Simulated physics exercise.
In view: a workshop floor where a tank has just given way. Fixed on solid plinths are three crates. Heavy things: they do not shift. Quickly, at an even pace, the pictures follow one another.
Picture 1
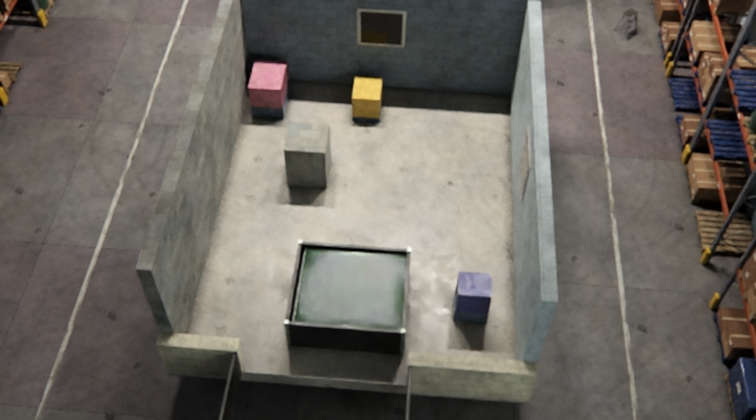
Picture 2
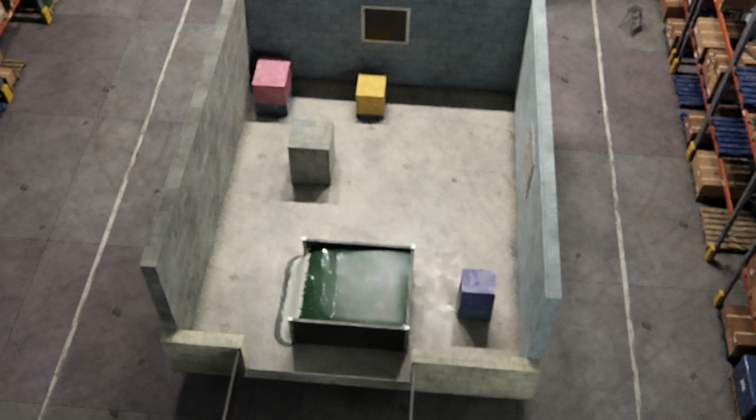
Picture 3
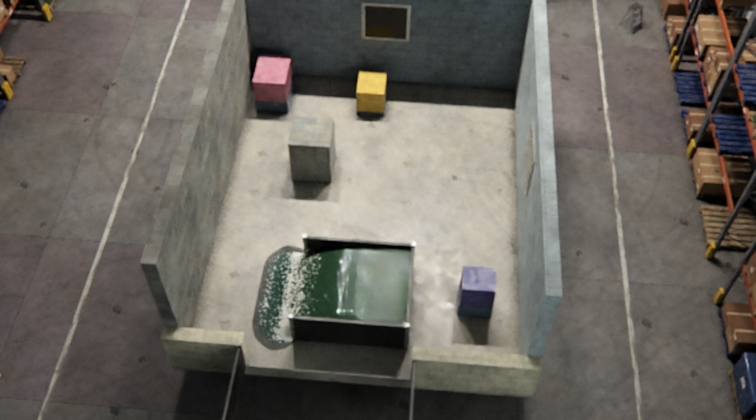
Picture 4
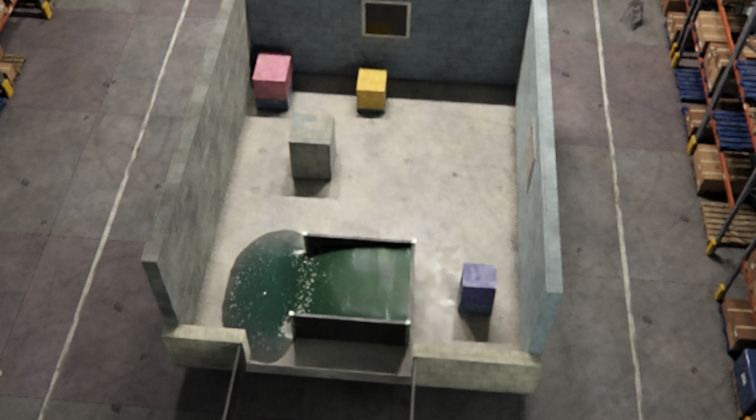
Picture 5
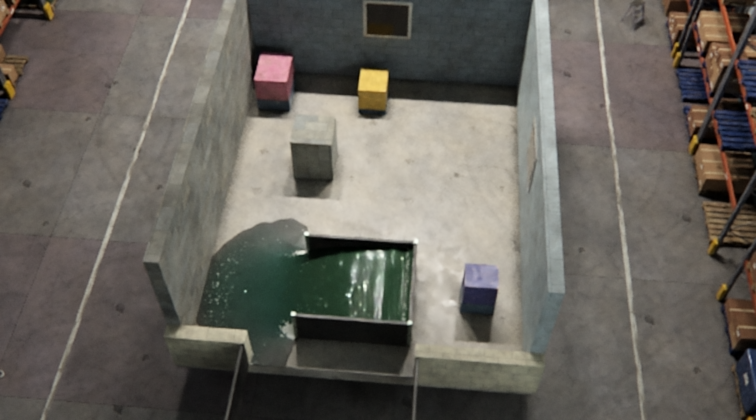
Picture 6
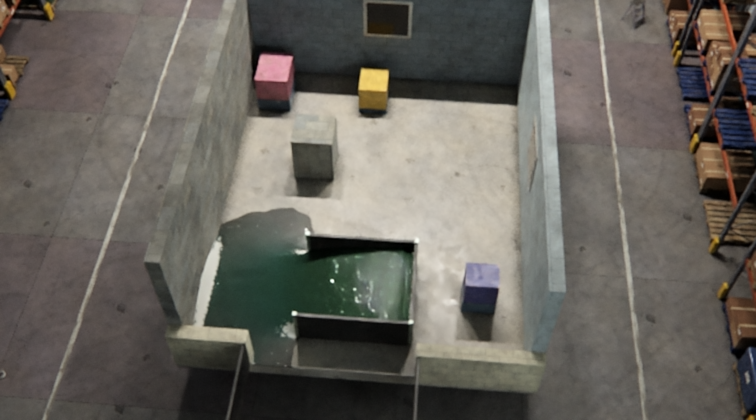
Green water poured out of the open left side of a tank on a workshop floor, spreading in a widening pool to the left wall while the colored blocks nearby stayed still.
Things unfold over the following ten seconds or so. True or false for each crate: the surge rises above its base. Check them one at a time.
Yellow crate: True; blue crate: False; pink crate: False.
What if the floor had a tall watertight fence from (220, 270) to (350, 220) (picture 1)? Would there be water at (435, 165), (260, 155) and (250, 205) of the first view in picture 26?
First unwetted, then inundated, then inundated.
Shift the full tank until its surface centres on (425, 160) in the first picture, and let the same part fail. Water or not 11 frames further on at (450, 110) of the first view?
Not reached.
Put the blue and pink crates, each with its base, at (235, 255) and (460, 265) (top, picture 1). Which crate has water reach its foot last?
From the scene, I'd name the crate marked pink.
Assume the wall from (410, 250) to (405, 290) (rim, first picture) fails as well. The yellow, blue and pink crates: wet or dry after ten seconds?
In that case the yellow crate is flooded, the blue crate is flooded and the pink crate is never flooded.
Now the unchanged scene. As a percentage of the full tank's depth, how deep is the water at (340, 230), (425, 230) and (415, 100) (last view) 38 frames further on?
In order: 0, 2, 2 %.
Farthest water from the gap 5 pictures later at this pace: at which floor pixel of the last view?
Around (236, 165).
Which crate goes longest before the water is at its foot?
It would be the blue one.
A moment on, water covers 15 % of the floor; the yellow crate not reached, the blue crate not reached, the pink crate not reached.
Next, water covers 25 % of the floor; the yellow crate not reached, the blue crate not reached, the pink crate water round its plinth.
Then, water covers 45 % of the floor; the yellow crate water round its plinth, the blue crate not reached, the pink crate water round its plinth.
Later, water covers 80 % of the floor; the yellow crate water round its plinth, the blue crate not reached, the pink crate water round its plinth.
In the end, water covers 90 % of the floor; the yellow crate was topped, the blue crate stayed above the water, the pink crate stayed above the water.
